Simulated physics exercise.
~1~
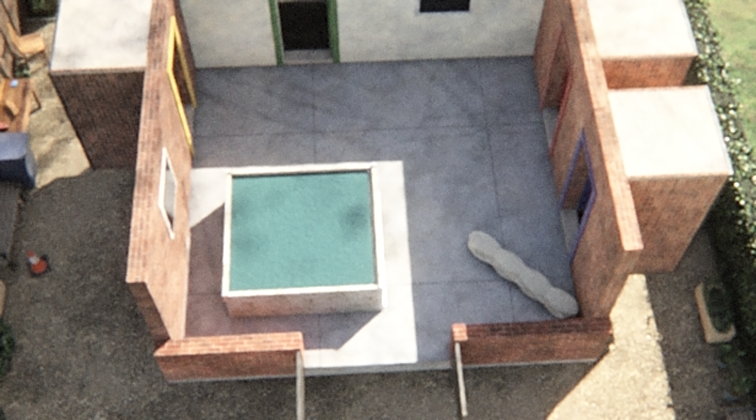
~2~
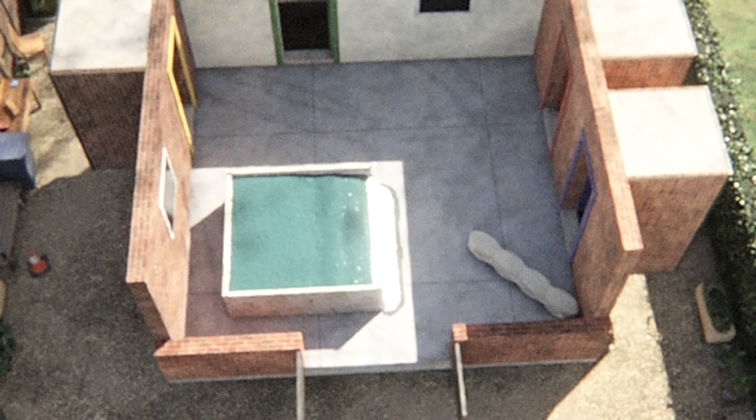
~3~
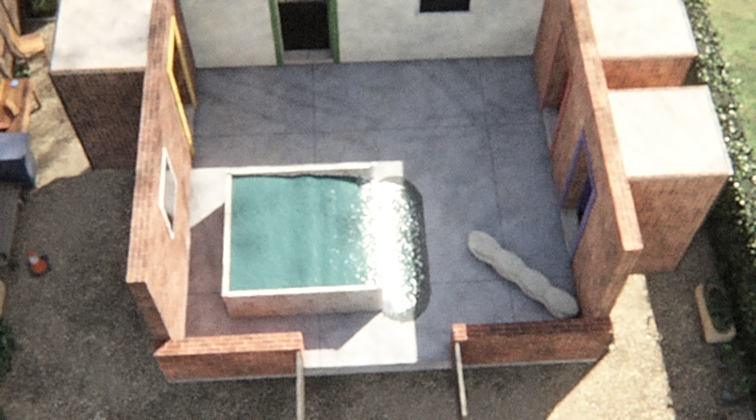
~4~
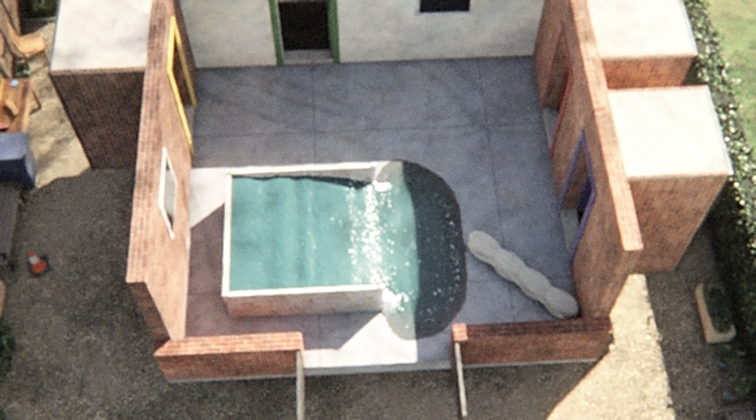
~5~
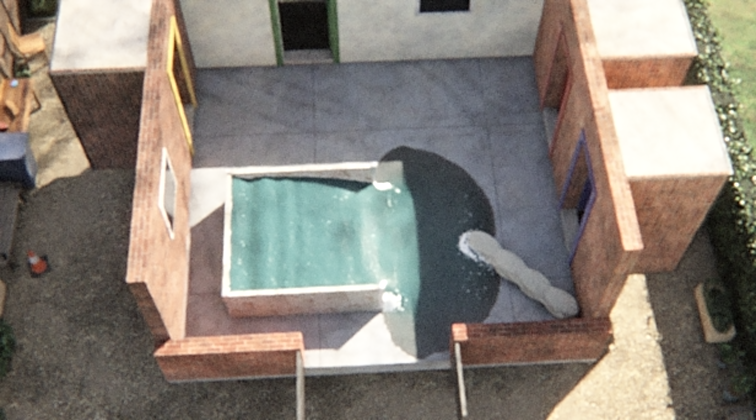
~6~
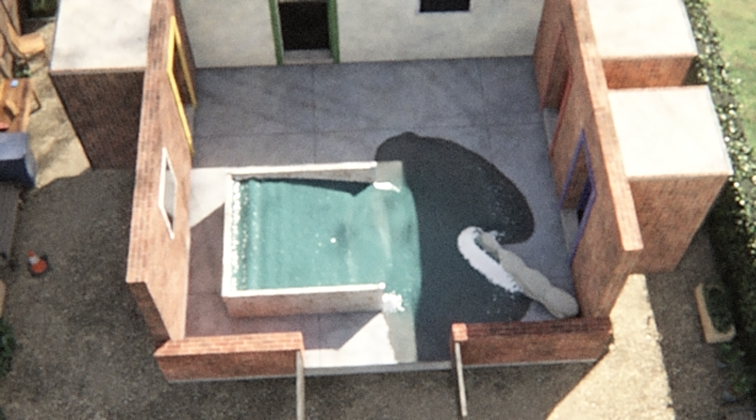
The clip opens on still green water filling a raised rectangular tank in a brick-walled yard. Water then pours from the tank's right side in a sparkling sheet, spreading a dark, rounded pool across the grey floor. It reaches the pale, lumpy object and foams along it while the tank's level drops.
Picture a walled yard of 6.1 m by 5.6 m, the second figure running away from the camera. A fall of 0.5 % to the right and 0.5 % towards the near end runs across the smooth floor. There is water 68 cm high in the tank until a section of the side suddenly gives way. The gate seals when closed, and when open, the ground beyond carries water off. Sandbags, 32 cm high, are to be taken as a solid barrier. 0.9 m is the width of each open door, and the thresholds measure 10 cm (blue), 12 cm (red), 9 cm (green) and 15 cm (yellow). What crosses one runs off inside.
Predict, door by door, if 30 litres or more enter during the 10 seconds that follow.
In the end the blue door will overshoot the limit. The red door will overshoot the limit. The green door will undershoot the limit. The yellow door will undershoot the limit.
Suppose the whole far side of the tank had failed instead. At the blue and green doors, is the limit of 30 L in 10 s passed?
Measured against that limit, blue comes out beyond it and green comes out beyond it.
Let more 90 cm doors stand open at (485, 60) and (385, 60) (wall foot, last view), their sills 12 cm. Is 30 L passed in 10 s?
The first door gets there and the second falls short.
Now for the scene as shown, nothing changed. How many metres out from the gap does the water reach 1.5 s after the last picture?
Distance: Approx. 4.8 m.
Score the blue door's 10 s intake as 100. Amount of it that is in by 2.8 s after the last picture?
85 percent or so by then.
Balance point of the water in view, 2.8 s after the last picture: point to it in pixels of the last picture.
The water's centre is around (445, 221).
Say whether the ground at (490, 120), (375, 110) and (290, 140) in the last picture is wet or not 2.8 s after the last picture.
First spot submerged, second not yet wet, third not yet wet.
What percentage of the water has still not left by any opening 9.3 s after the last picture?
Roughly 76 per cent is still there.
Then, 0.7 s after the last picture water covers 35 % of the floor and is deepest (50 cm) near (574, 339); blue door 17 cm at the sill, 22 L in, red door 11 cm at the sill, 0 L in, green door not reached, yellow door not reached.
Then, 1.5 s after the last picture water covers 45 % of the floor and is deepest (60 cm) near (572, 328); blue door 28 cm at the sill, 71 L in, red door 23 cm at the sill, 13 L in, green door not reached, yellow door not reached.
Then, 2.8 s after the last picture water covers 55 % of the floor and is deepest (34 cm) near (574, 339); blue door 19 cm at the sill, 146 L in, red door 21 cm at the sill, 68 L in, green door not reached, yellow door not reached.
Then, 5.3 s after the last picture water covers 95 % of the floor and is deepest (16 cm) near (197, 84); blue door 8 cm at the sill, 173 L in, red door 12 cm at the sill, 94 L in, green door 4 cm at the sill, 0 L in, yellow door 15 cm at the sill, 0 L in.
Then, 9.3 s after the last picture water covers 95 % of the floor and is deepest (14 cm) near (182, 358); blue door 10 cm at the sill, 174 L in, red door 7 cm at the sill, 96 L in, green door 5 cm at the sill, 0 L in, yellow door 9 cm at the sill, 1 L in.
